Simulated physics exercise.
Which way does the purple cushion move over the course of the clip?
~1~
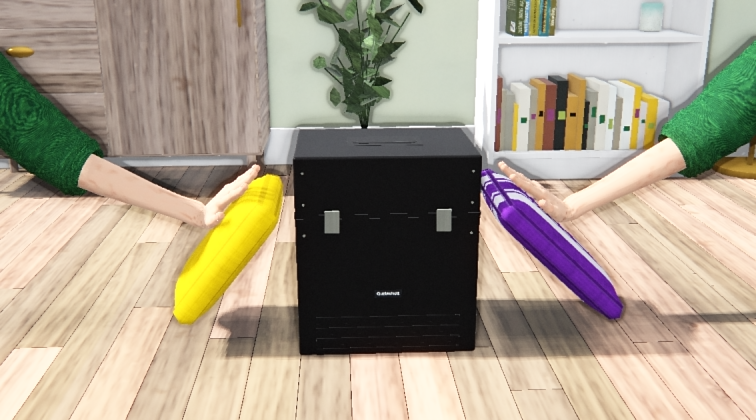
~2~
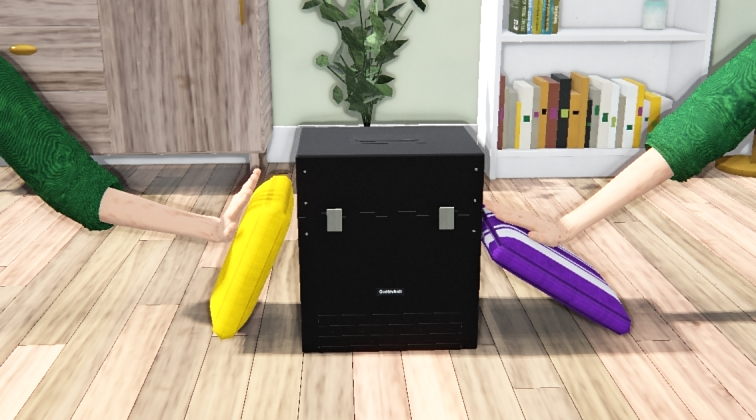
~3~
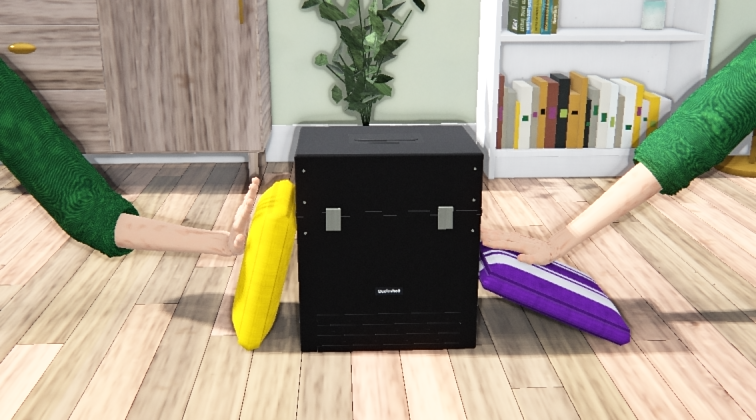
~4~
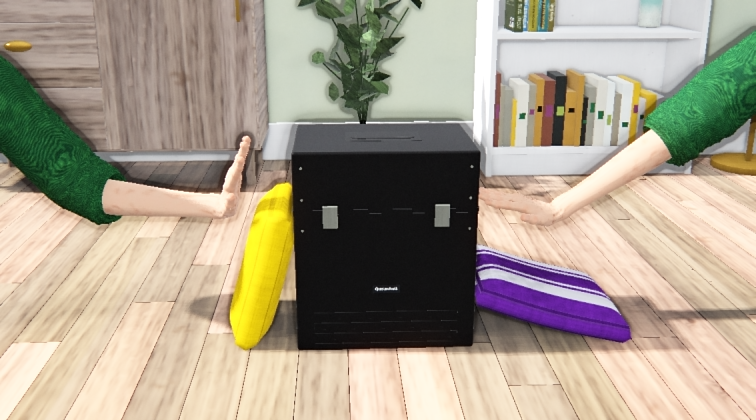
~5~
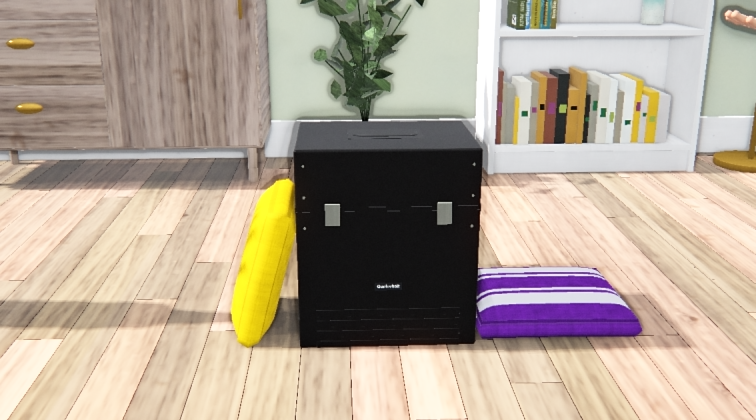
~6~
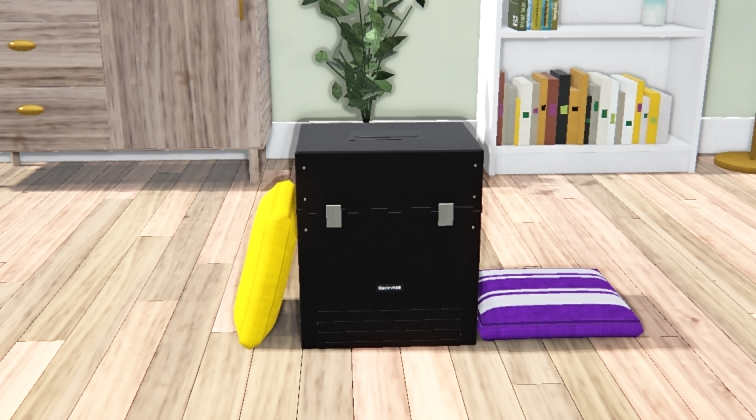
The purple cushion moves down, going from a slanted lean against the chest to lying flat on the floor.
